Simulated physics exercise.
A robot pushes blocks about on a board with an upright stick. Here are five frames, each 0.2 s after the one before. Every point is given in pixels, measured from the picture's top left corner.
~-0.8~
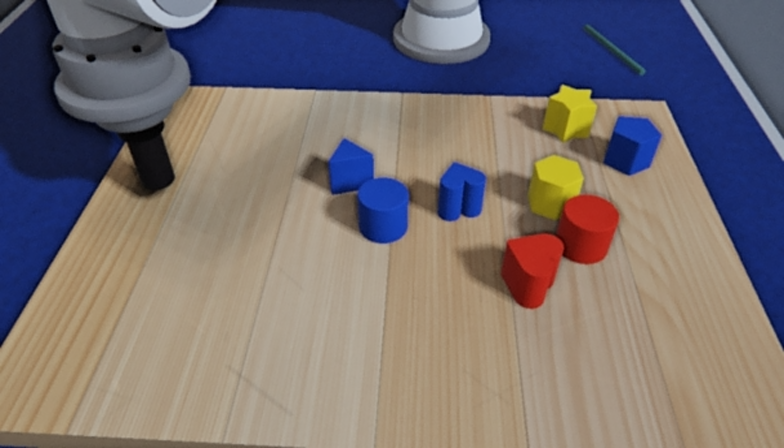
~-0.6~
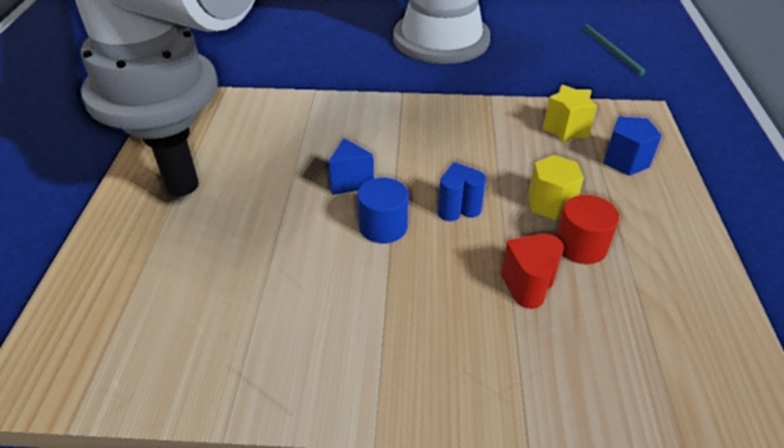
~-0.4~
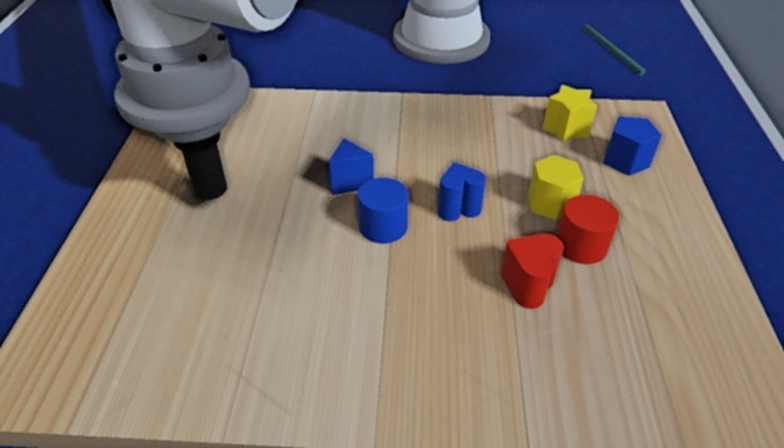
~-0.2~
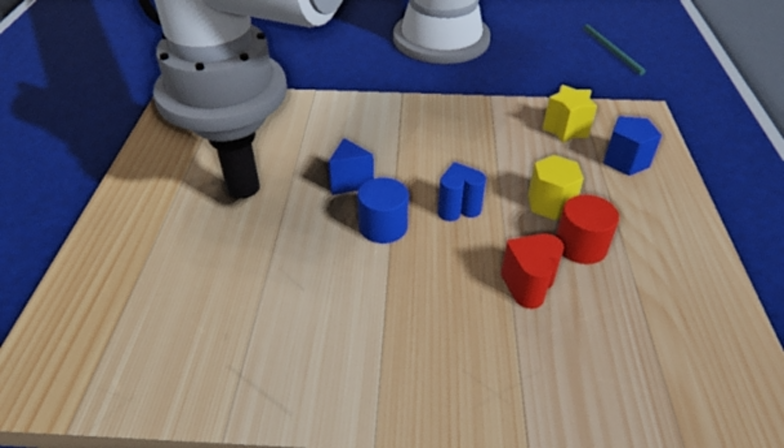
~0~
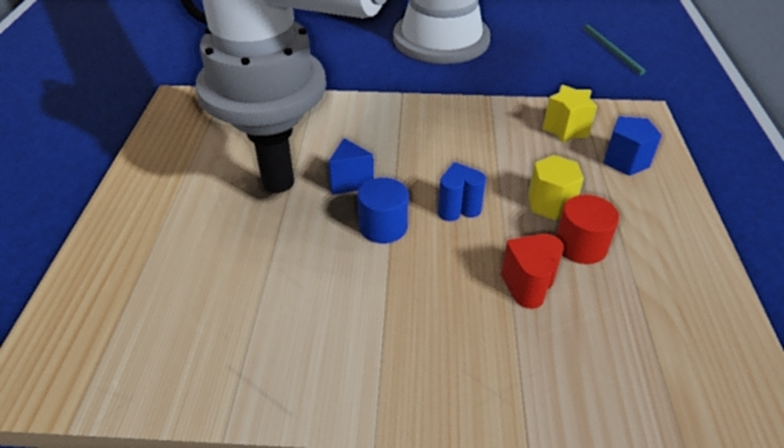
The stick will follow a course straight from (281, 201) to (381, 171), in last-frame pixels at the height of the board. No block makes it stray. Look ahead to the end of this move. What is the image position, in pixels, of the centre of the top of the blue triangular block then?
My prediction: (410, 142).
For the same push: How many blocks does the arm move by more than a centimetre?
My count: 1.
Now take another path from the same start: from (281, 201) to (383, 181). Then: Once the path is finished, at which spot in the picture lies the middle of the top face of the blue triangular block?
Final place: (406, 138).
What follows on the original path. One third of the way, stick (315, 173); nothing pushed yet.
Two thirds of the way, stick (348, 163); blue triangular block (377, 147), turned 20° anticlockwise.
At the end, stick (381, 154); blue triangular block (410, 142); blue disc unmoved.
